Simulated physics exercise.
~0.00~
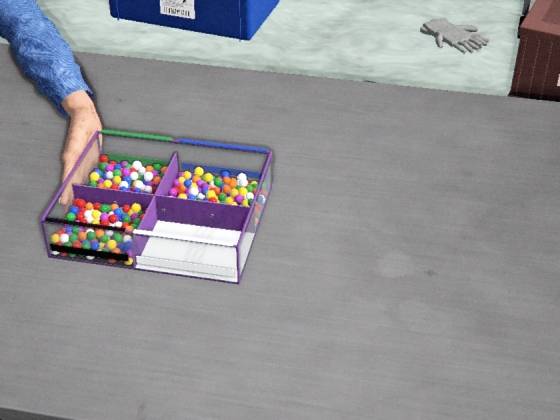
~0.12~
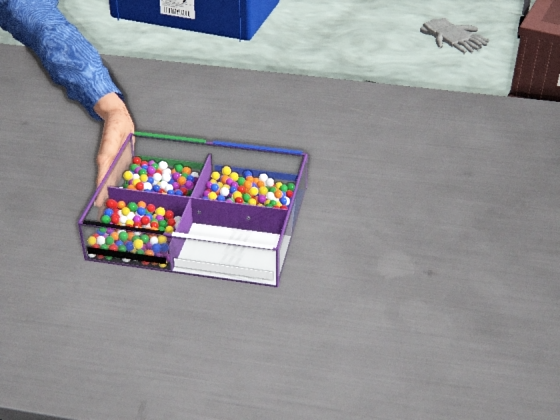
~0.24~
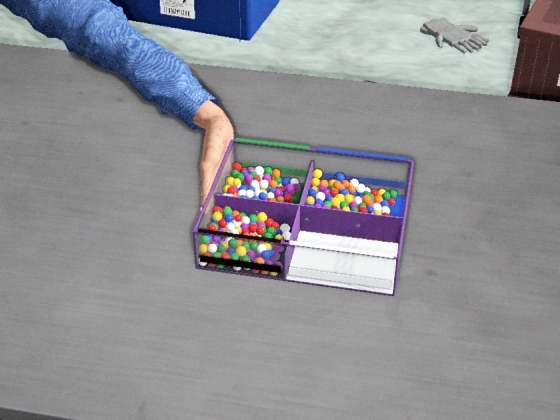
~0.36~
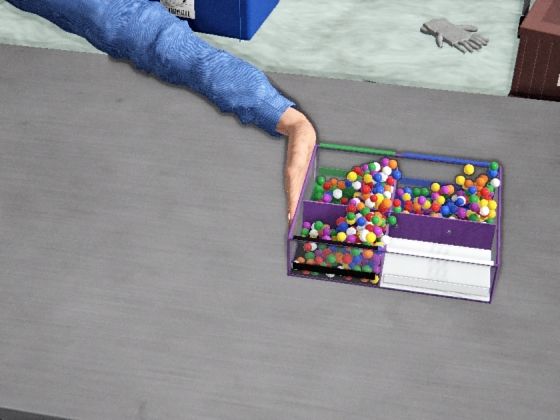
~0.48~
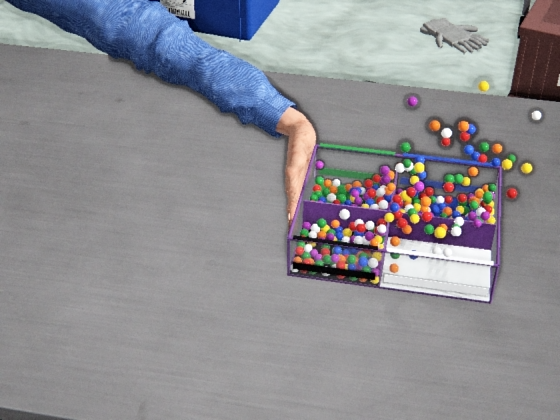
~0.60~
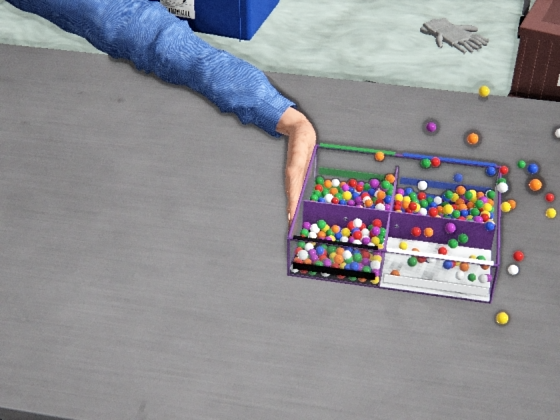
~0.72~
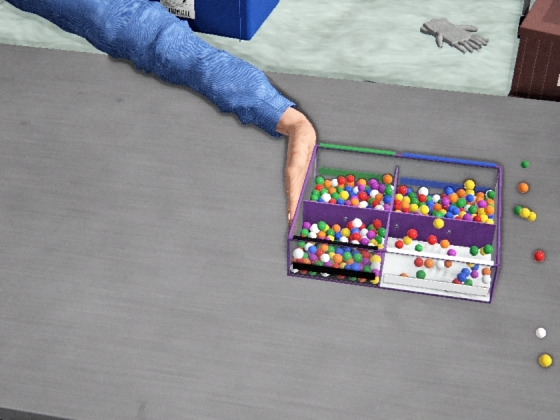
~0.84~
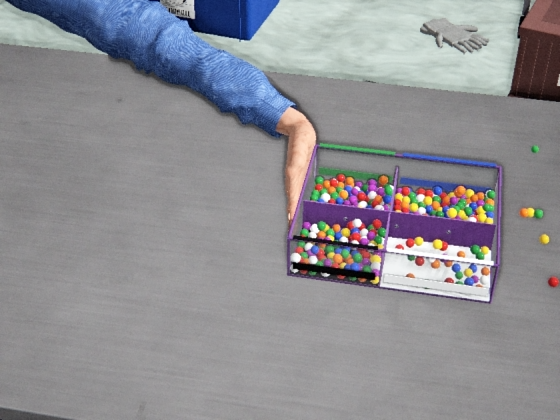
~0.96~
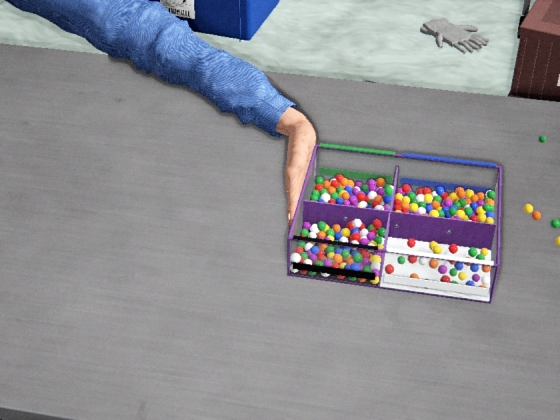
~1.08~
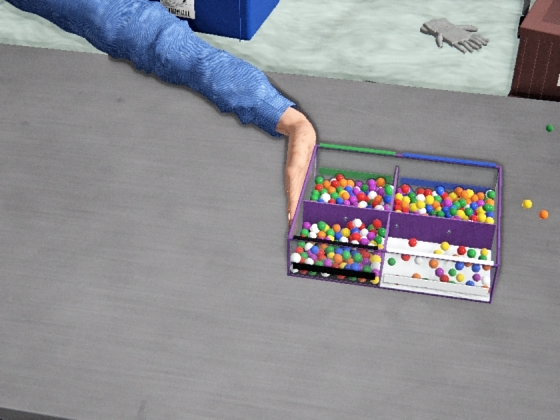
A clear tray with purple edges and dividers, filled with multicoloured marbles except for one empty white section at the front right, sits on a grey tabletop seen from above at an angle. An arm in a blue sleeve pushes it rightward, faster and faster, past a blue box and a grey glove on the pale floor behind. The tray stops abruptly, and marbles surge right and fly over its walls. Some land in the white section, while others scatter across the table. The hand stays still as a few strays roll off to the right.
